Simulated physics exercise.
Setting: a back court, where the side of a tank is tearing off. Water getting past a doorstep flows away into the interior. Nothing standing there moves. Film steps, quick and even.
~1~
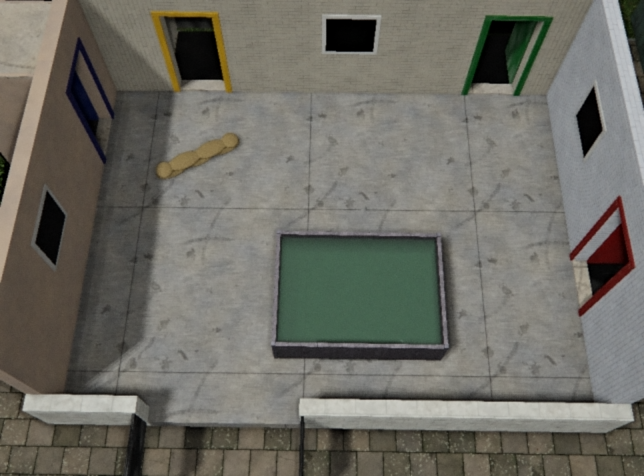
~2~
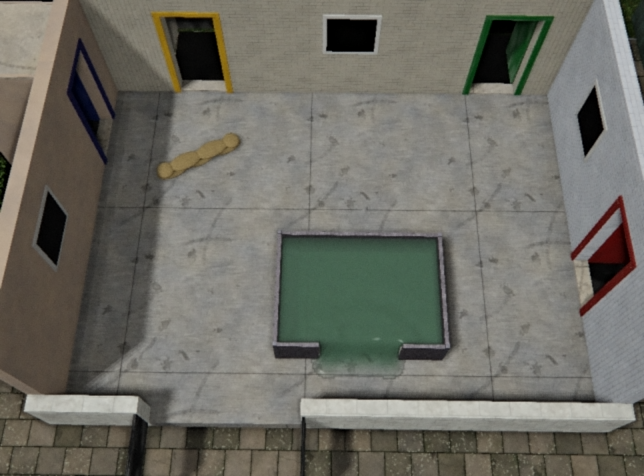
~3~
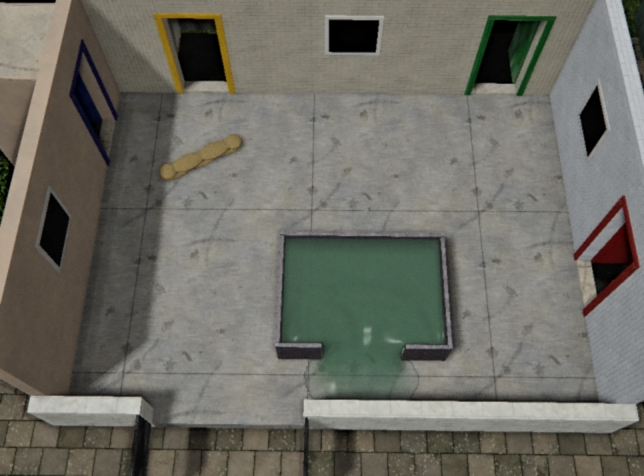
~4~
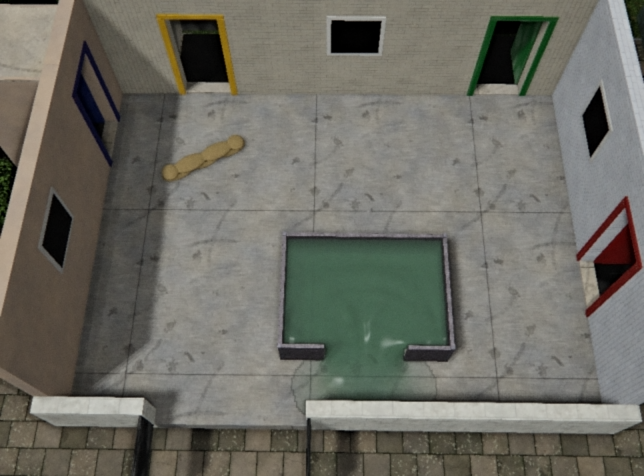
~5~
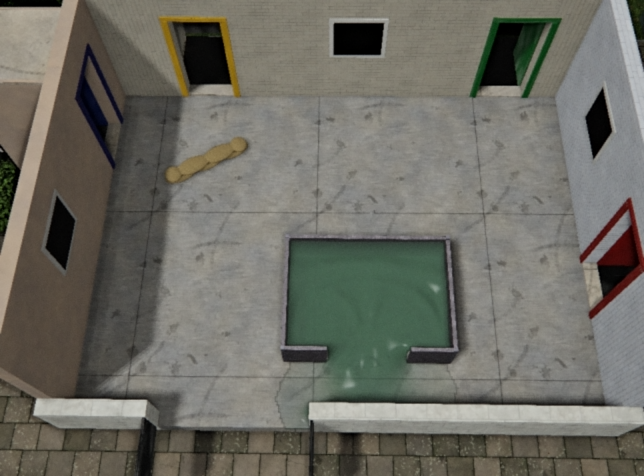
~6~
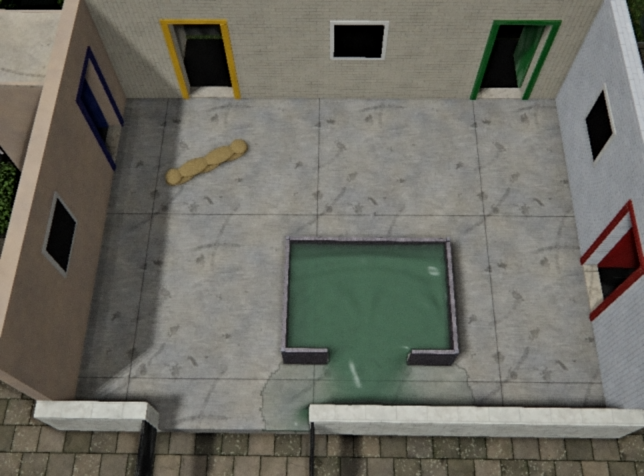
The clip shows a walled court with a still, whole tank of green water; a section of its near side then opens, and water pours through the gap, spreading over the grey floor toward the low white wall.
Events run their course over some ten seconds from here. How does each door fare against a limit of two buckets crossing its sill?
The red door goes past the limit. The blue door stays within the limit. The yellow door stays within the limit. The green door goes past the limit.
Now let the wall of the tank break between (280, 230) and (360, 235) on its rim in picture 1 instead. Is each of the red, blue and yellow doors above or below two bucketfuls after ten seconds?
Taking each in turn, the red falls below the limit, the blue overflows, the yellow overflows.
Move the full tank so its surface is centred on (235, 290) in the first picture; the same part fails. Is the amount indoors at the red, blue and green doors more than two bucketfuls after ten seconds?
My reading: Red door takes less; blue door stays under; green door keeps below it.
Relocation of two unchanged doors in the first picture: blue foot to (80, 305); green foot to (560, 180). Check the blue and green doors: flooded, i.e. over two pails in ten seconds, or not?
Blue door: Exceeds the limit. Green door: Falls short.
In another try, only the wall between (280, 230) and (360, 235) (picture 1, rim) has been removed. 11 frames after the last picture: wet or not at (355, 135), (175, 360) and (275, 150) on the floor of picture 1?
In that order: Covered, free of water, awash.
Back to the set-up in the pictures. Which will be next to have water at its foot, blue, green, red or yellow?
My answer is the red one.
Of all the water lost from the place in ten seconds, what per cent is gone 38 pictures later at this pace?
It should be close to 70 percent by then.
A moment on, water covers 15 % of the floor; the red door not reached, the blue door not reached, the yellow door not reached, the green door not reached.
Next, water covers 30 % of the floor; the red door wet at the sill, nothing in, the blue door not reached, the yellow door not reached, the green door not reached.
Then, water covers 35 % of the floor; the red door over two buckets in, the blue door not reached, the yellow door not reached, the green door not reached.
Later, water covers 65 % of the floor; the red door over two buckets in, the blue door wet at the sill, nothing in, the yellow door not reached, the green door under two buckets in.
In the end, water covers 95 % of the floor; the red door over two buckets in, the blue door under two buckets in, the yellow door wet at the sill, nothing in, the green door over two buckets in.
